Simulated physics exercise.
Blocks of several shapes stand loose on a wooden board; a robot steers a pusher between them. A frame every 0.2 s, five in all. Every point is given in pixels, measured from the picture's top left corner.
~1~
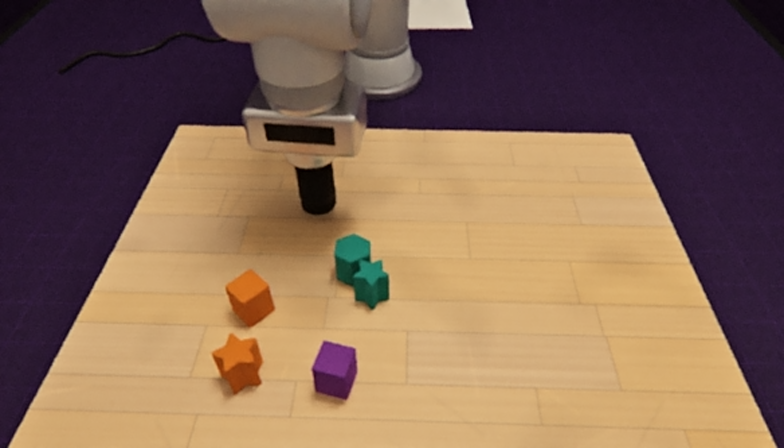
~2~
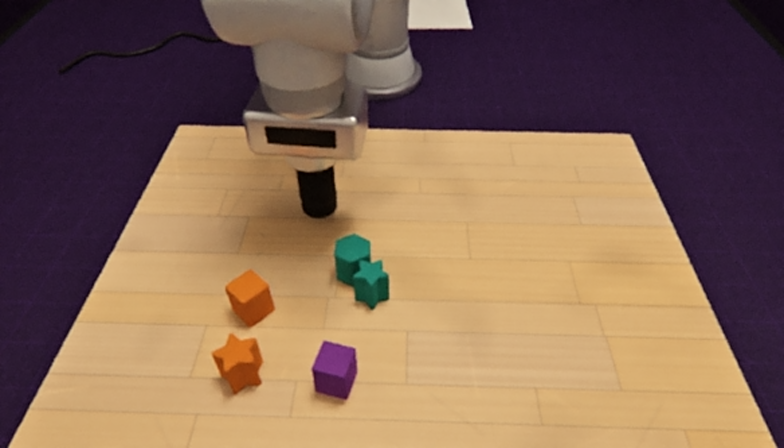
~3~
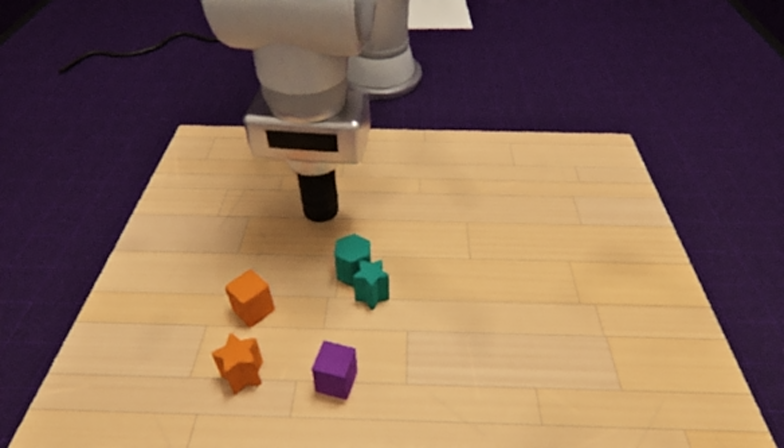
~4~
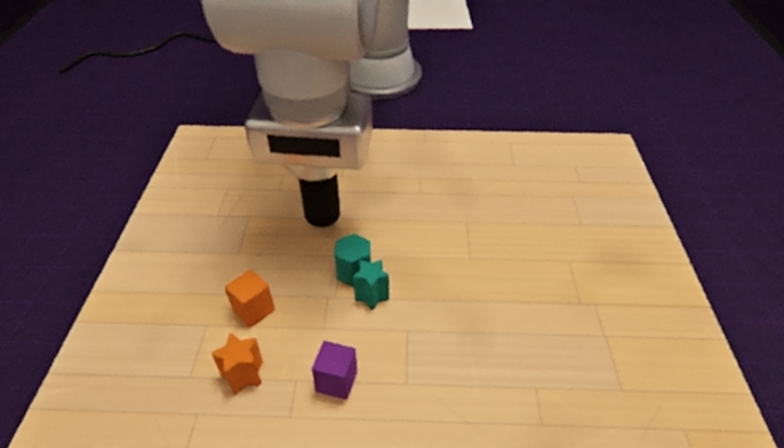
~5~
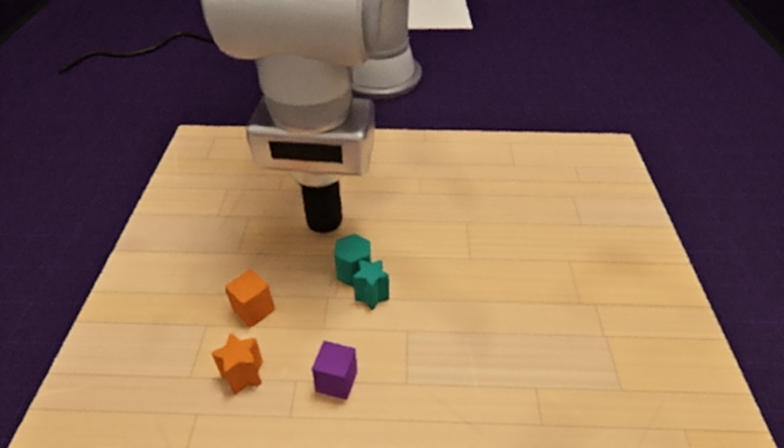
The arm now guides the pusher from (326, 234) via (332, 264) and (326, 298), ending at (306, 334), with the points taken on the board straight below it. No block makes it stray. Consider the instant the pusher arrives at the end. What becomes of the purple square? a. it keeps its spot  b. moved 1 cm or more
Correct choice: A.
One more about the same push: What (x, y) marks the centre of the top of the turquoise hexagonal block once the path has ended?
The answer is (365, 263).
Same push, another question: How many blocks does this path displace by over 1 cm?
I reckon the push displaces two of the blocks by more than 1 cm.
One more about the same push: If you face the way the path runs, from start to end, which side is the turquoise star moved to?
Out to the left.
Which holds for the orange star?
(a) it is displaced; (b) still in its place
b.
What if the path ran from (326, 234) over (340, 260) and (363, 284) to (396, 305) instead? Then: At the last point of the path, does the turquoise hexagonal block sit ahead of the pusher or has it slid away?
The pusher still pushes it.
What follows on the original path. One third of the way, pusher (331, 252); turquoise hexagonal block (359, 254), turned 25° anticlockwise; turquoise star (380, 277), turned 15° clockwise.
Two thirds of the way, pusher (324, 287); turquoise hexagonal block (365, 263), turned 65° anticlockwise; turquoise star (388, 281), turned 30° clockwise.
At the end, pusher (304, 322); orange star unmoved; purple square unmoved; turquoise hexagonal block (365, 263), turned 65° anticlockwise; turquoise star (388, 281), turned 30° clockwise.
